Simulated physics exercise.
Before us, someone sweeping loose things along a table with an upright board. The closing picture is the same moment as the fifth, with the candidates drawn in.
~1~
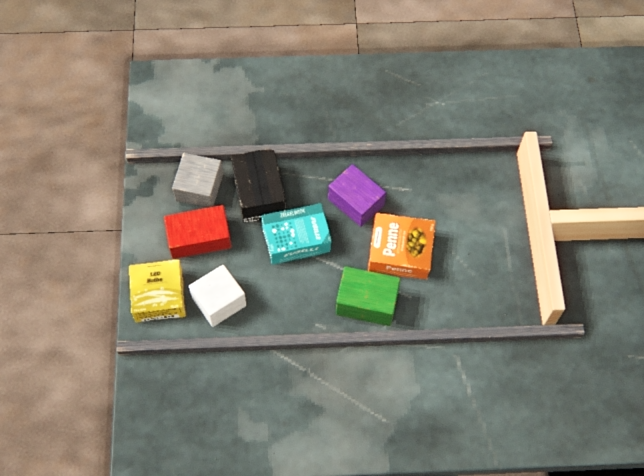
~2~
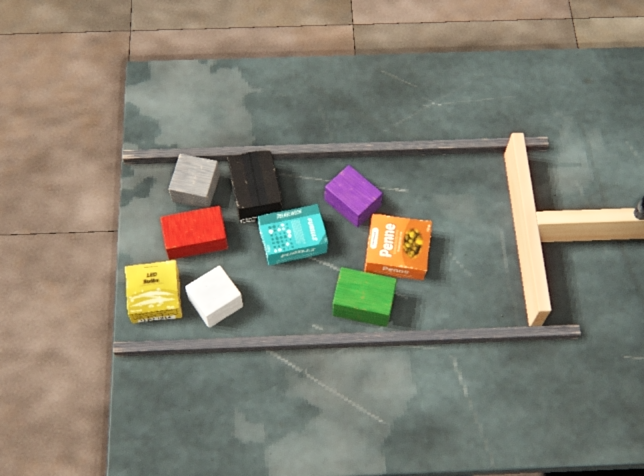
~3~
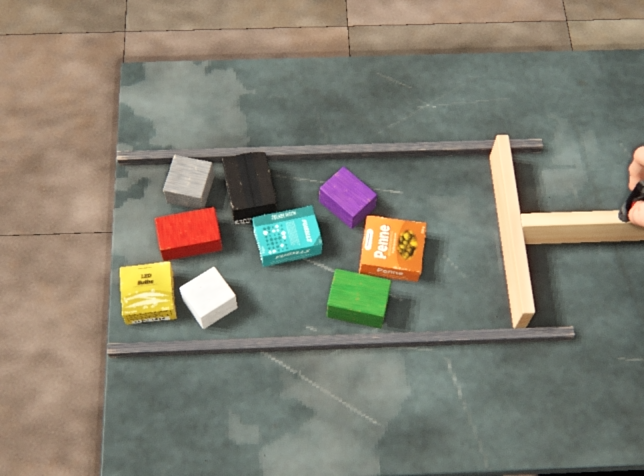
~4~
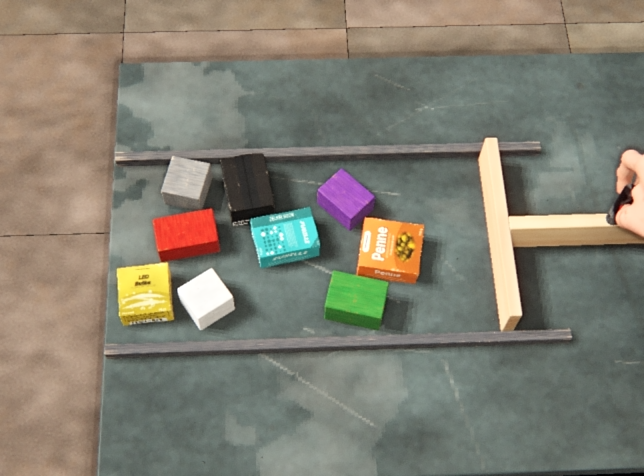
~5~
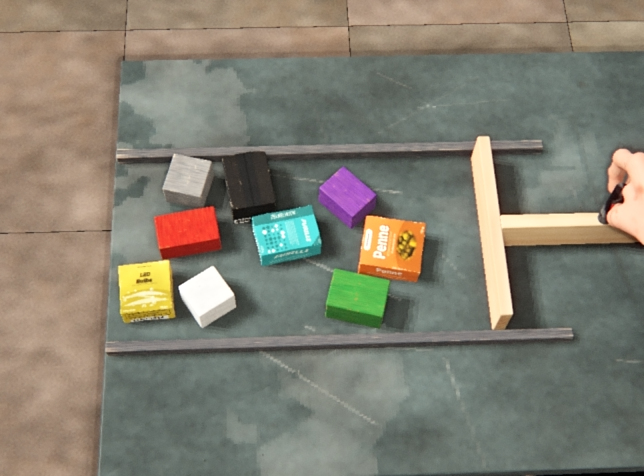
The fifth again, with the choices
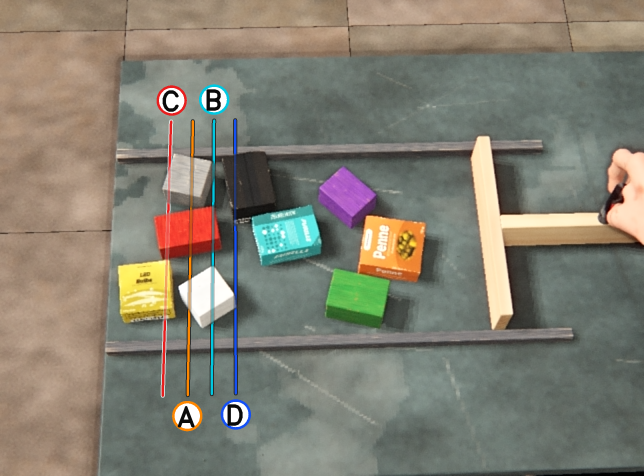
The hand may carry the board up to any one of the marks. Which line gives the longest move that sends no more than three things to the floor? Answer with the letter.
No fourth one falls up to B.
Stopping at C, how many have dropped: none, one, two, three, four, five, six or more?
By then, six or more.
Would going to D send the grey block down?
No.
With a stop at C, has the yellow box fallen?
Yes.
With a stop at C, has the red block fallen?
By then, yes.
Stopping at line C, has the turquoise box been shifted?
By then, yes.
On the copy, A at (191, 249); B at (213, 248); C at (167, 250); D at (235, 248).
On B. First, board (394, 224); orange packet (356, 251); yellow box (147, 292).
Then, board (294, 227); red block (134, 234); grey block (185, 182).
Finally, board (216, 229); yellow box over the edge; grey block over the edge; three fallen.
By contrast, A drops five; C drops six; D is within the limit but short.
